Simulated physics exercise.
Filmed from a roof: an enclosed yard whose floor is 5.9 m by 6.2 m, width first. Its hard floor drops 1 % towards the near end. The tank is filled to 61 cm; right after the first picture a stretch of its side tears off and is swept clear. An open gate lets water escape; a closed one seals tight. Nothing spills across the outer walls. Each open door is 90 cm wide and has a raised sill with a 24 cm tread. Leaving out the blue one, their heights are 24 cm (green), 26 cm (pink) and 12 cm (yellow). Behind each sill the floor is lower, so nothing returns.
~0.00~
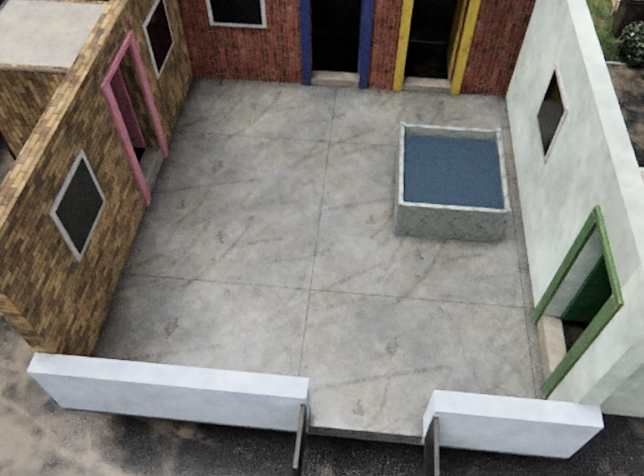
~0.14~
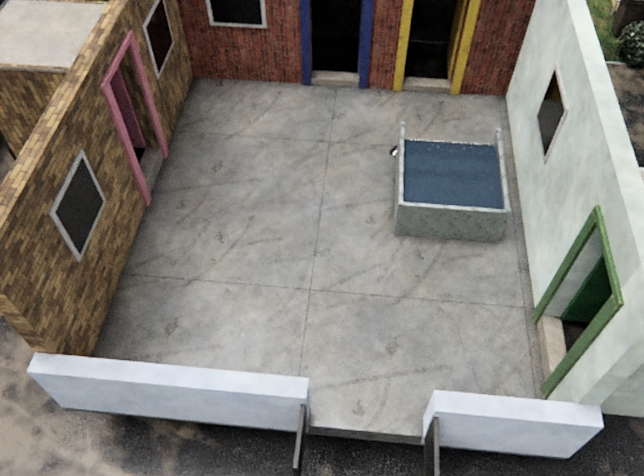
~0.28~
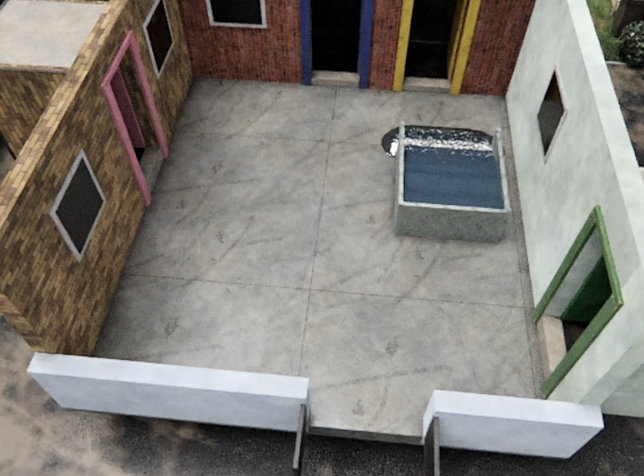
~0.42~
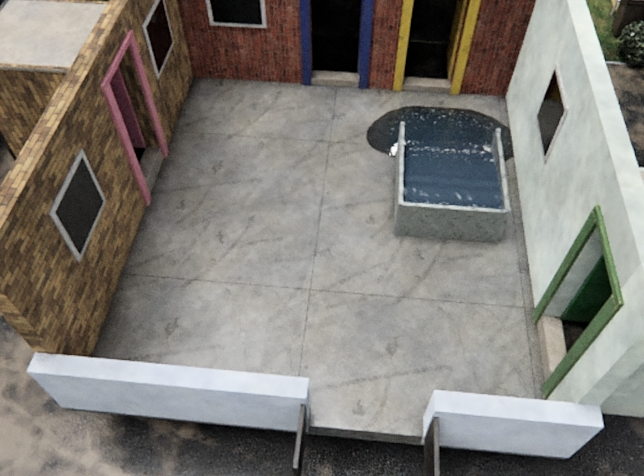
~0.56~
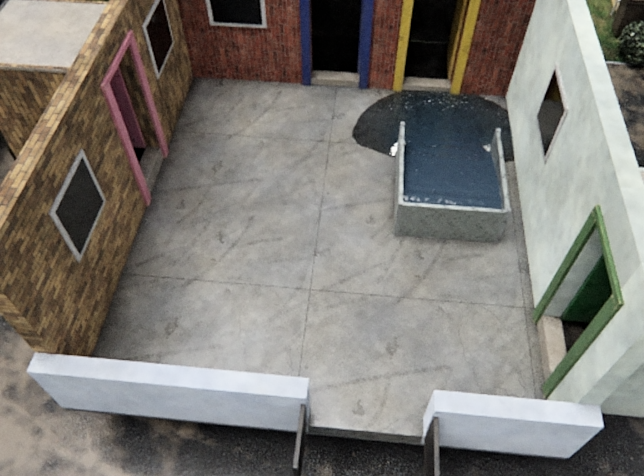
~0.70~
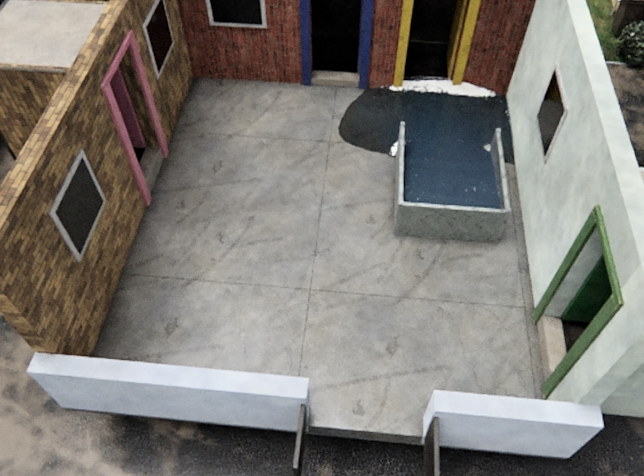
In a walled yard, water pours from a tank's far side and reaches the yellow door.
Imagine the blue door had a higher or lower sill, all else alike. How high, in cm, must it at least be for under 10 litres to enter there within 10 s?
At least 8 cm or so.
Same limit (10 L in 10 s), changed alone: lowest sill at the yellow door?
Roughly 31 cm at yellow.
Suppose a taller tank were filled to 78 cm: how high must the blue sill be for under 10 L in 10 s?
Then roughly 11.0 cm.
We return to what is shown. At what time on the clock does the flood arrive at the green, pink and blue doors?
Green 3.8 s, pink 3.6 s, blue 1.1 s.
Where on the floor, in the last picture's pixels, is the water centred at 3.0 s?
Around (406, 136).
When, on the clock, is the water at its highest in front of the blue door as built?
Near 1.8 s.
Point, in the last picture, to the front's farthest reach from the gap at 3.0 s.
Around (194, 79).
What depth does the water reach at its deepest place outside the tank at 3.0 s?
Roughly 18 cm.
After 1.4 s water covers 15 % of the floor, deepest (38 cm) near (470, 96); 10 cm at the blue door, 0 litres in over its 14 cm sill.
After 3.0 s water covers 30 % of the floor, deepest (18 cm) near (411, 93); 10 cm at the blue door, 0 litres in over its 14 cm sill.
After 10.0 s water covers 80 % of the floor, deepest (9 cm) near (83, 384); 3 cm at the blue door, 0 litres in over its 14 cm sill.
At the blue door as built, the water arrived by 1.1 s and peaked near 13 cm at 1.8 s.
Run again over the same 10 s with other heights there, 14 litres in over 7 cm, 5 litres over 9.5 cm. The limit of 10 litres is kept from about 8 cm up.
